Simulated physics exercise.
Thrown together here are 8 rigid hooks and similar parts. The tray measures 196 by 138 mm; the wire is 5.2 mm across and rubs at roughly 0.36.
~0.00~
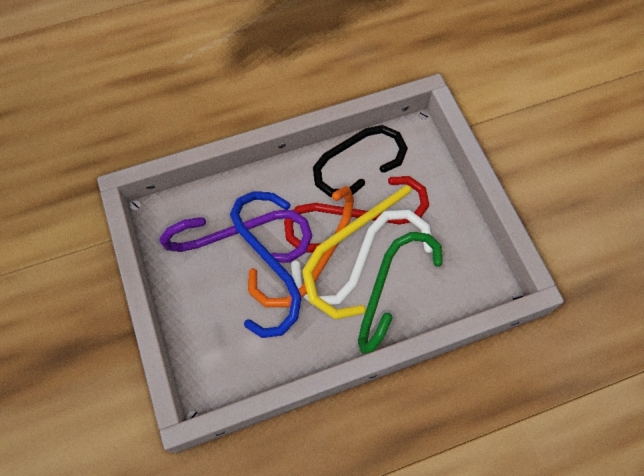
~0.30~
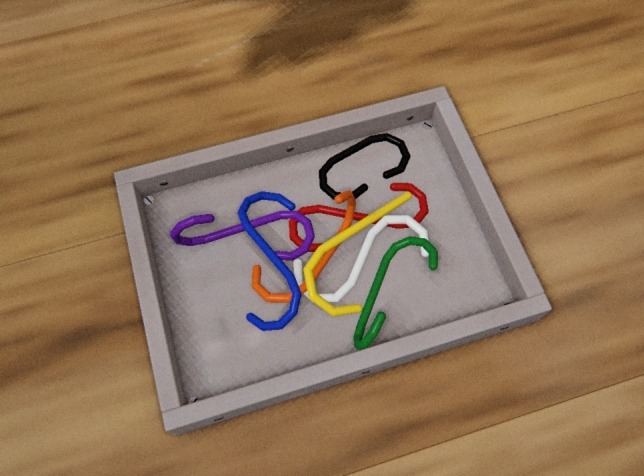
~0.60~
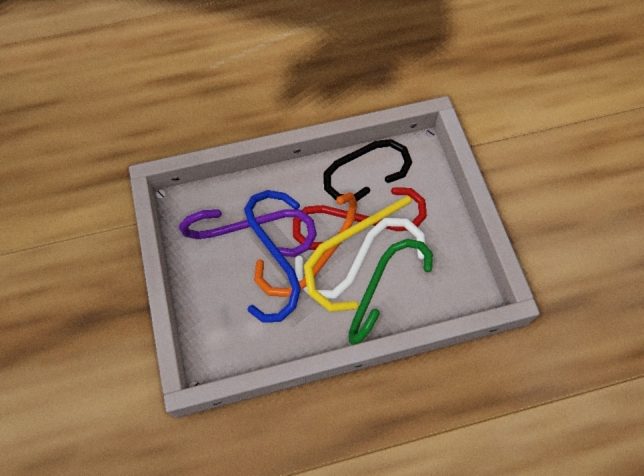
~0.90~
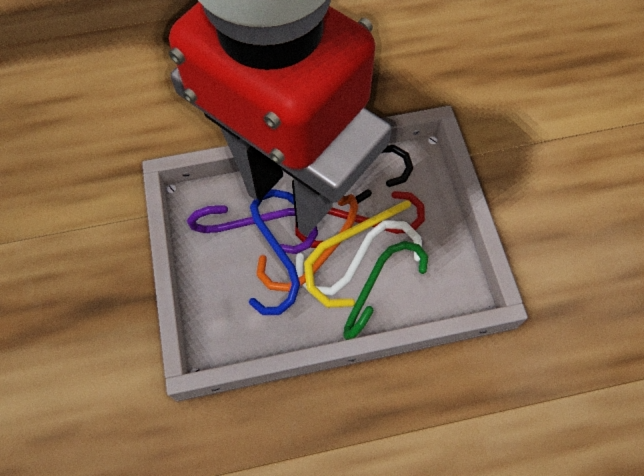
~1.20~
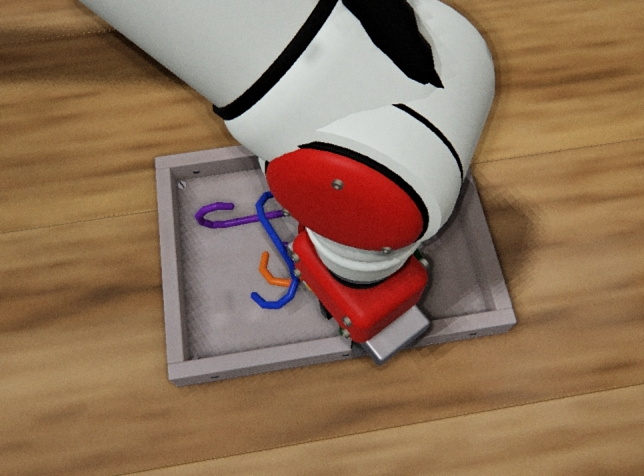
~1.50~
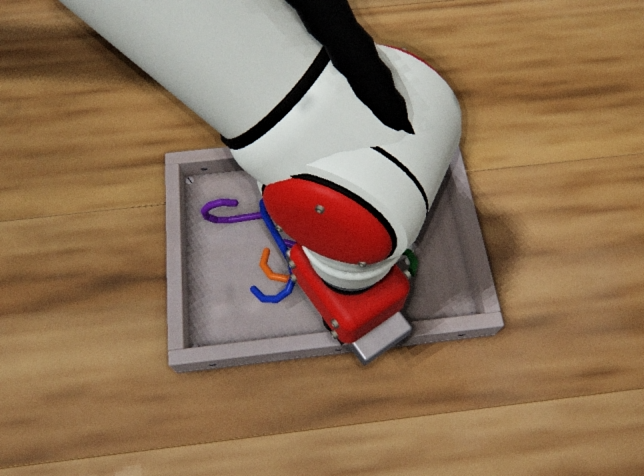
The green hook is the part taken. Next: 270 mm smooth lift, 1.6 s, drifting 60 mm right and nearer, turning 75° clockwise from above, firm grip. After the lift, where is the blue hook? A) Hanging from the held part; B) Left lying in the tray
(B) Left lying in the tray.
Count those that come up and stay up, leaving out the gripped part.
Count = 0.
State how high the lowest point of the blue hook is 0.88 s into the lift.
I'd put it near 0 mm up.
By 1.98 s, lowest point more than 20 mm over the tray floor, green hook 58 mm.
By 2.38 s, lowest point more than 20 mm over the tray floor, green hook 159 mm.
By 3.10 s, lowest point more than 20 mm over the tray floor, green hook 273 mm.
Finally, hanging green hook 273 mm; the other 7 are down.
